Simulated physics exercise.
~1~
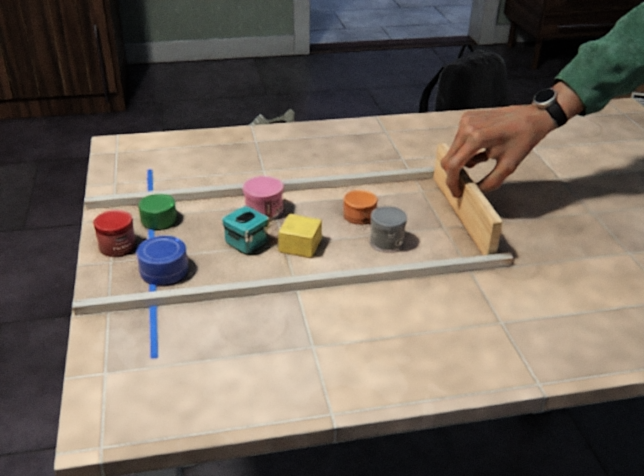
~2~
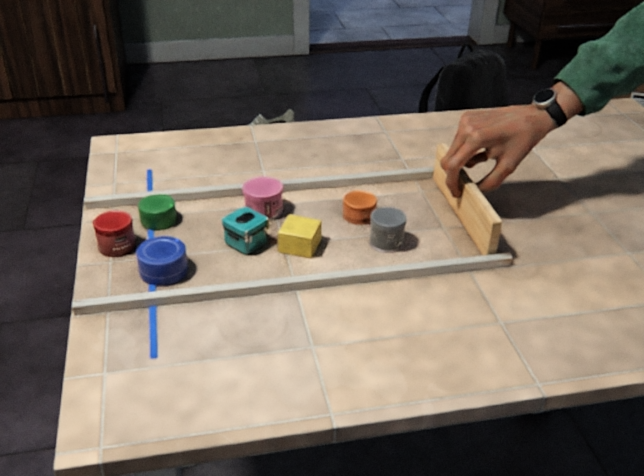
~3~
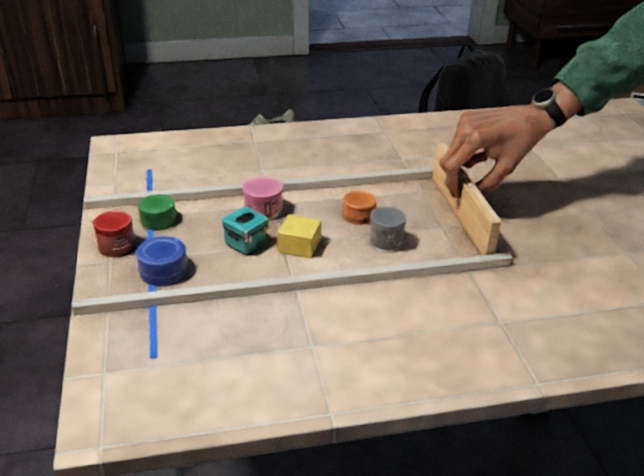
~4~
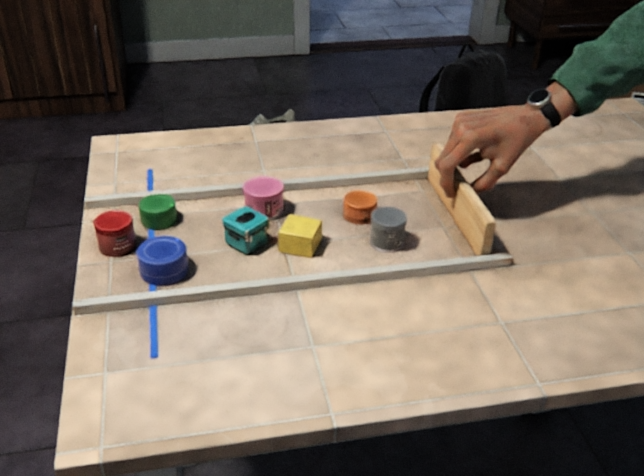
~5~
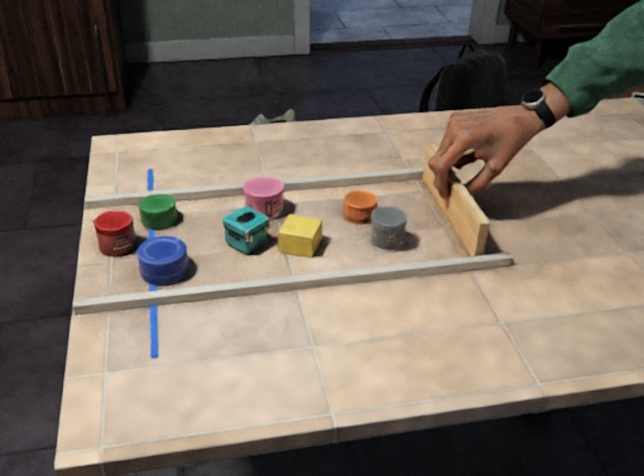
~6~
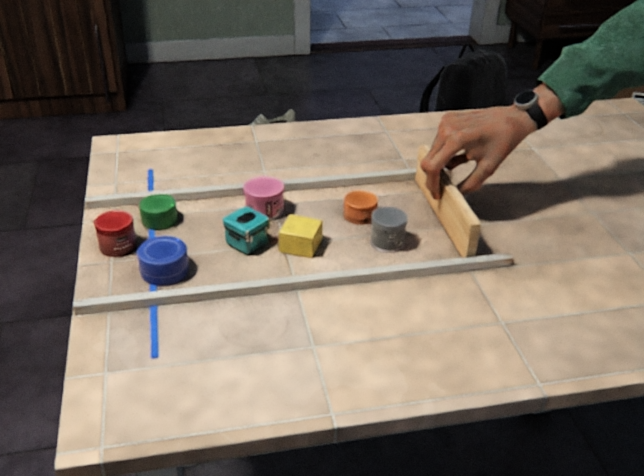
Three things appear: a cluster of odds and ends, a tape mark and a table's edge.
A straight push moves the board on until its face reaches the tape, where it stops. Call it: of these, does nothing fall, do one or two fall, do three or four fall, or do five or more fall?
One or two fall.
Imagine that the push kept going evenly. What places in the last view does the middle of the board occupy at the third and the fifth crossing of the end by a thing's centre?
In pixels, around (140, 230) followed by around (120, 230).
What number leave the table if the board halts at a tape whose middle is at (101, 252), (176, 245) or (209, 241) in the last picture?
Try 1: 5; try 2: 0; try 3: 0.
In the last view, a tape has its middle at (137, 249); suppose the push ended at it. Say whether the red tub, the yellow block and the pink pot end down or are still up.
Result - the red tub is gone, the yellow block is safe, the pink pot is safe.
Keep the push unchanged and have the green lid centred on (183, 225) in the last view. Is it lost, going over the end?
Result: It stays aboard.
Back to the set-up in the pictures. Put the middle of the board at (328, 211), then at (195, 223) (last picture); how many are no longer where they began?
Tally at point one: 4; at point two: 8.
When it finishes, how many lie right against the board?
Number in contact with it: 3.
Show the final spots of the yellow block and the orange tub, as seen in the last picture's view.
Reading them off: First (111, 250); then (133, 232).
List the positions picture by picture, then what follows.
Red tub (115, 233); green lid (158, 212); blue lid (163, 260); board (465, 198); tape (152, 247), in the first frame.
Green lid (158, 212); turquoise case (245, 231), in the second frame.
Blue lid (162, 261); grey tin (388, 230), in the third frame.
Red tub (115, 233); board (459, 198), in the fourth frame.
Green lid (158, 211); yellow block (301, 236), in the fifth frame.
Red tub (116, 233); green lid (158, 212); blue lid (163, 261); board (445, 200); tape (152, 247), in the sixth frame.
Early on, none off yet; red tub at rest near (116, 233); green lid at rest near (158, 212); blue lid at rest near (163, 261).
A while later, none off yet; red tub moving near (107, 234); green lid travelled about its own width near (136, 206); blue lid travelled a little near (138, 269).
Finally, the number that fall off is one or two; lost, red tub.
